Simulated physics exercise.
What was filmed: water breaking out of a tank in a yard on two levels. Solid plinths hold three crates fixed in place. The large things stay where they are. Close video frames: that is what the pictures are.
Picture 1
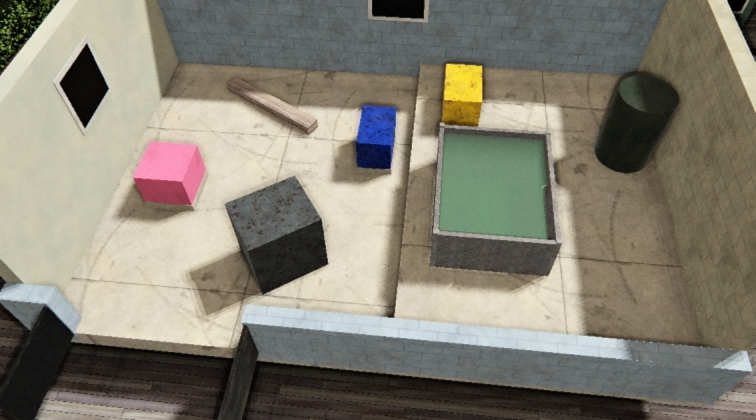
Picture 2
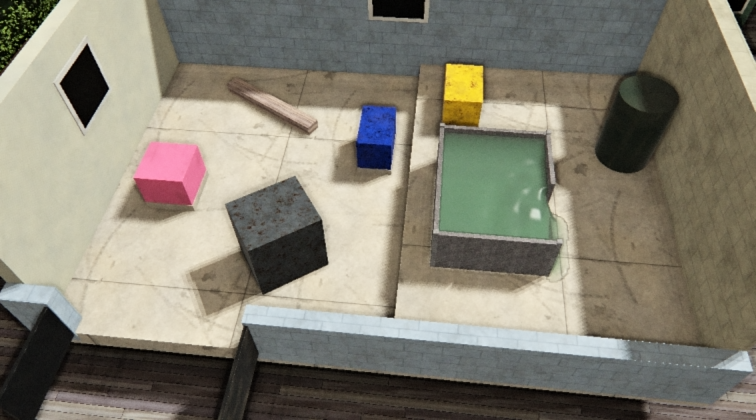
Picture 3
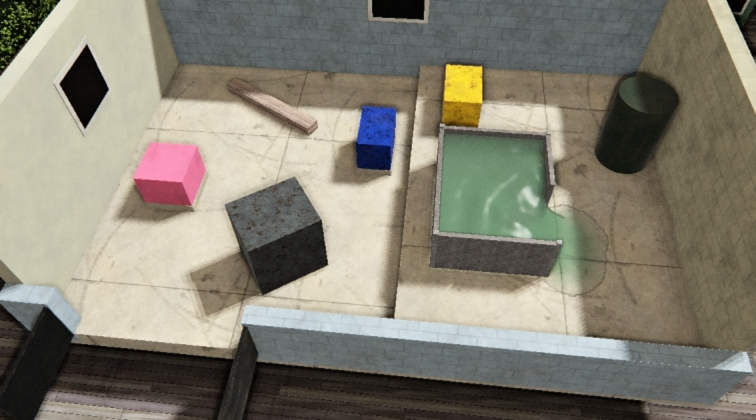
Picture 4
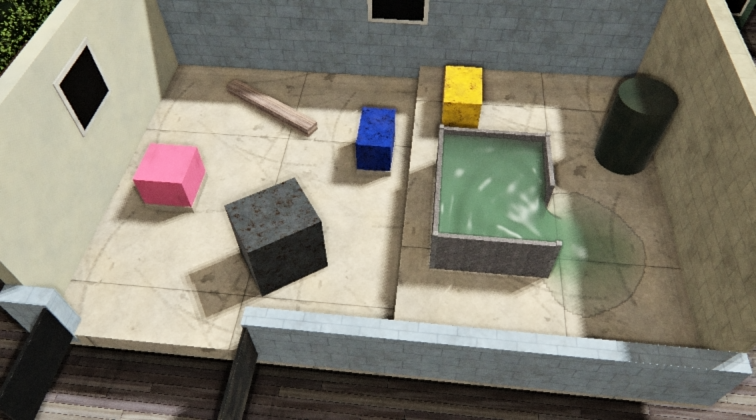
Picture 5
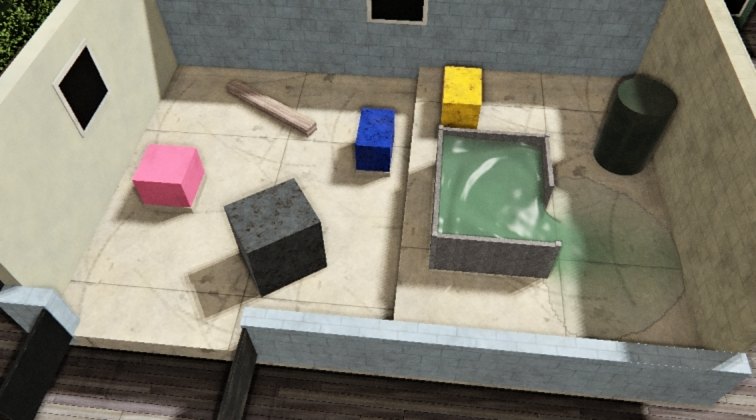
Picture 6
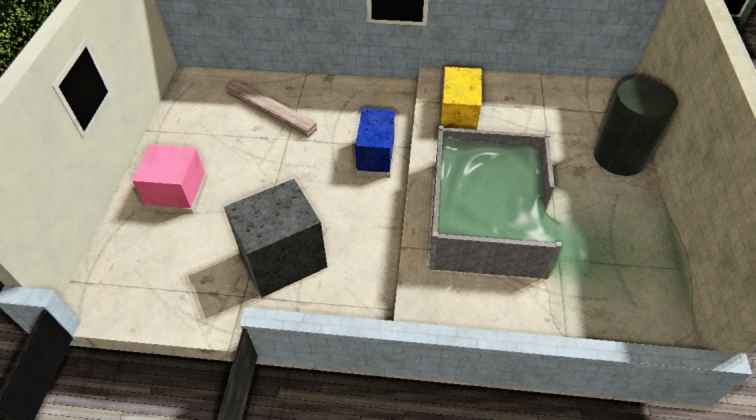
A tank of green water stood whole and still in a walled yard, then its right side broke open and water poured through the gap, spreading across the floor toward the right wall.
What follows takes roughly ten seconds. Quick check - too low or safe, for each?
Blue crate safe; pink crate safe; yellow crate too low.
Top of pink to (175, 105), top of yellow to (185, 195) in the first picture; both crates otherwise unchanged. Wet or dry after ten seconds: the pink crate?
One by one: Pink stays dry.
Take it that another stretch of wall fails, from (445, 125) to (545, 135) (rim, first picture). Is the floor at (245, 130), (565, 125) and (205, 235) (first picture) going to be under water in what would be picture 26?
Well, the first one's left untouched, the second's sodden, and the third's left untouched.
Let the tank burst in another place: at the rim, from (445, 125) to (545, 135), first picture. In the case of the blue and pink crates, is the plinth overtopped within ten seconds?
First the blue: It gets reached; then the pink: It is never reached.
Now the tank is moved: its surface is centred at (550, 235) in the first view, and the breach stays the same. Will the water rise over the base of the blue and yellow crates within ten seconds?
Blue: Overtopped; yellow: Overtopped.
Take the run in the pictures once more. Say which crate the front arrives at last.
Last of all: The pink one.
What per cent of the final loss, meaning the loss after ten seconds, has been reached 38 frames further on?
About 35 per cent.
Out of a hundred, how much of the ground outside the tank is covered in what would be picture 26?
That's roughly 35 per cent.
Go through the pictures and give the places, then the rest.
The water tank at (495, 183) is whole and still, in the first picture.
The front is at (555, 275), out from the gap at (545, 235), in the second picture.
The front is at (593, 225), out from the gap at (544, 236), in the third picture.
The front is at (634, 239), out from the gap at (544, 238), in the fourth picture.
The front is at (683, 280), out from the gap at (543, 238), in the fifth picture.
Water pours out at (544, 238) and has run to (693, 322), in the sixth picture.
A moment on, water covers 15 % of the floor; the blue crate not reached, the pink crate not reached, the yellow crate not reached.
Next, water covers 15 % of the floor; the blue crate not reached, the pink crate not reached, the yellow crate not reached.
Then, water covers 35 % of the floor; the blue crate not reached, the pink crate not reached, the yellow crate water round its plinth.
Later, water covers 55 % of the floor; the blue crate water round its plinth, the pink crate not reached, the yellow crate water round its plinth.
In the end, water covers 80 % of the floor; the blue crate stayed above the water, the pink crate stayed above the water, the yellow crate was topped.
